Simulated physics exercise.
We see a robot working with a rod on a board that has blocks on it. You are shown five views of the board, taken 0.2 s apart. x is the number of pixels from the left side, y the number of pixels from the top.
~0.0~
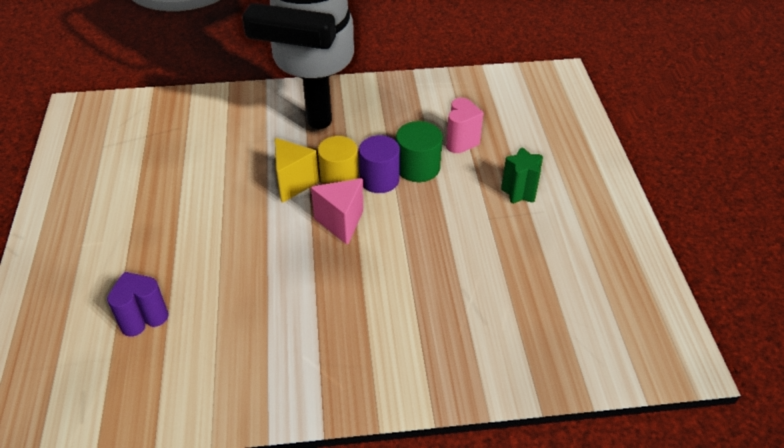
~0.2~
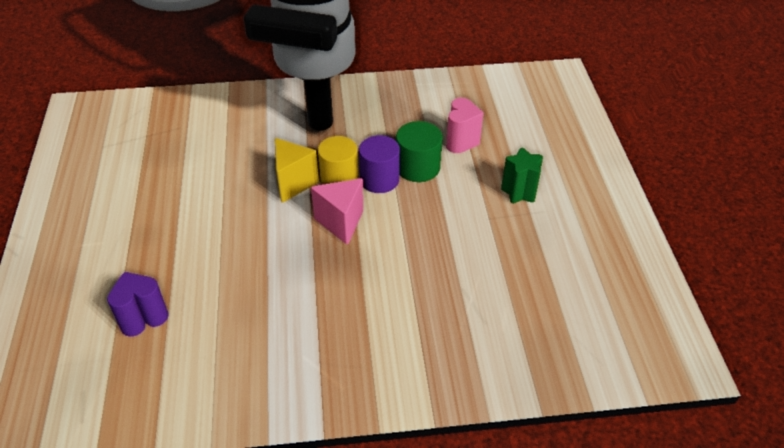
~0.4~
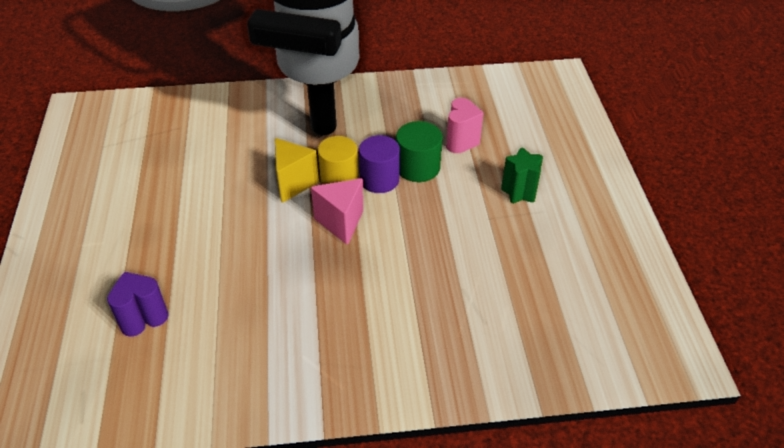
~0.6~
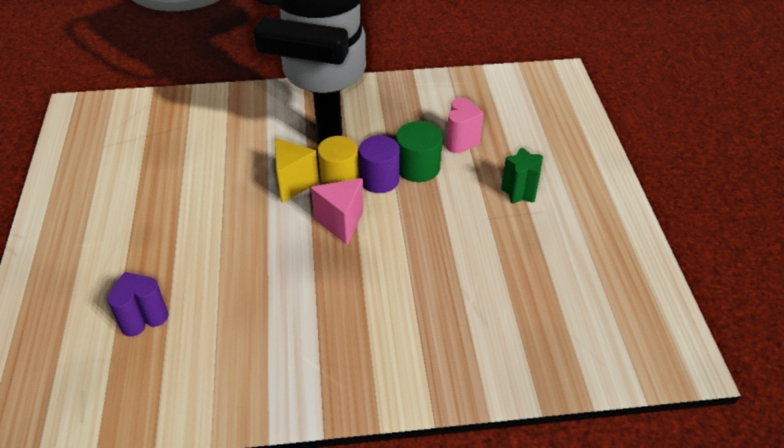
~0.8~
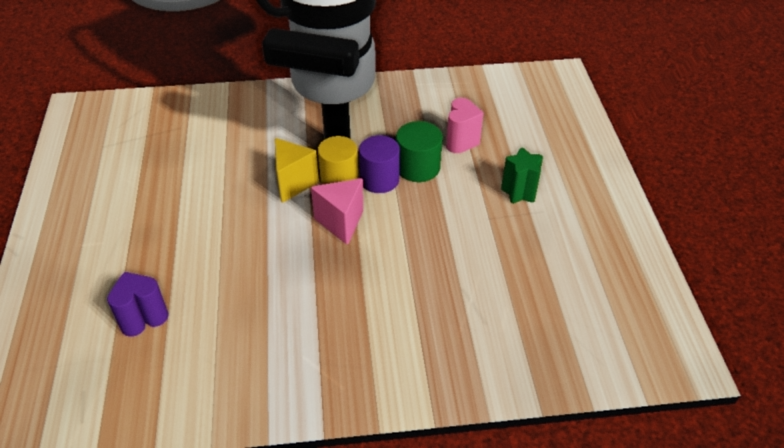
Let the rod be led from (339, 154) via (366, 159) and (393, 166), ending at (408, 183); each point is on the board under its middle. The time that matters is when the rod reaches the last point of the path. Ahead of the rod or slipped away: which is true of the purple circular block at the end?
In the end it is ahead.
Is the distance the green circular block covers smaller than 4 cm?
Yes, I think so.
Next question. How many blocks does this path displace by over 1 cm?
The answer is two blocks.
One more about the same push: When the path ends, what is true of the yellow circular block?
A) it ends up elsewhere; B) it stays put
I'll go with B - it stays put.
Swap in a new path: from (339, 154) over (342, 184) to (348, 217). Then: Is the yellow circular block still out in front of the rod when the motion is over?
It seems so.
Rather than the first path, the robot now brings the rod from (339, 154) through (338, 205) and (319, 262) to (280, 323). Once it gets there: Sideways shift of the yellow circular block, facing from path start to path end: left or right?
The yellow circular block goes left.
On the path given first. Halfway along, rod (381, 156); purple circular block (385, 154).
At the end, rod (408, 177); yellow circular block in place; purple circular block (390, 172); green circular block (443, 141).
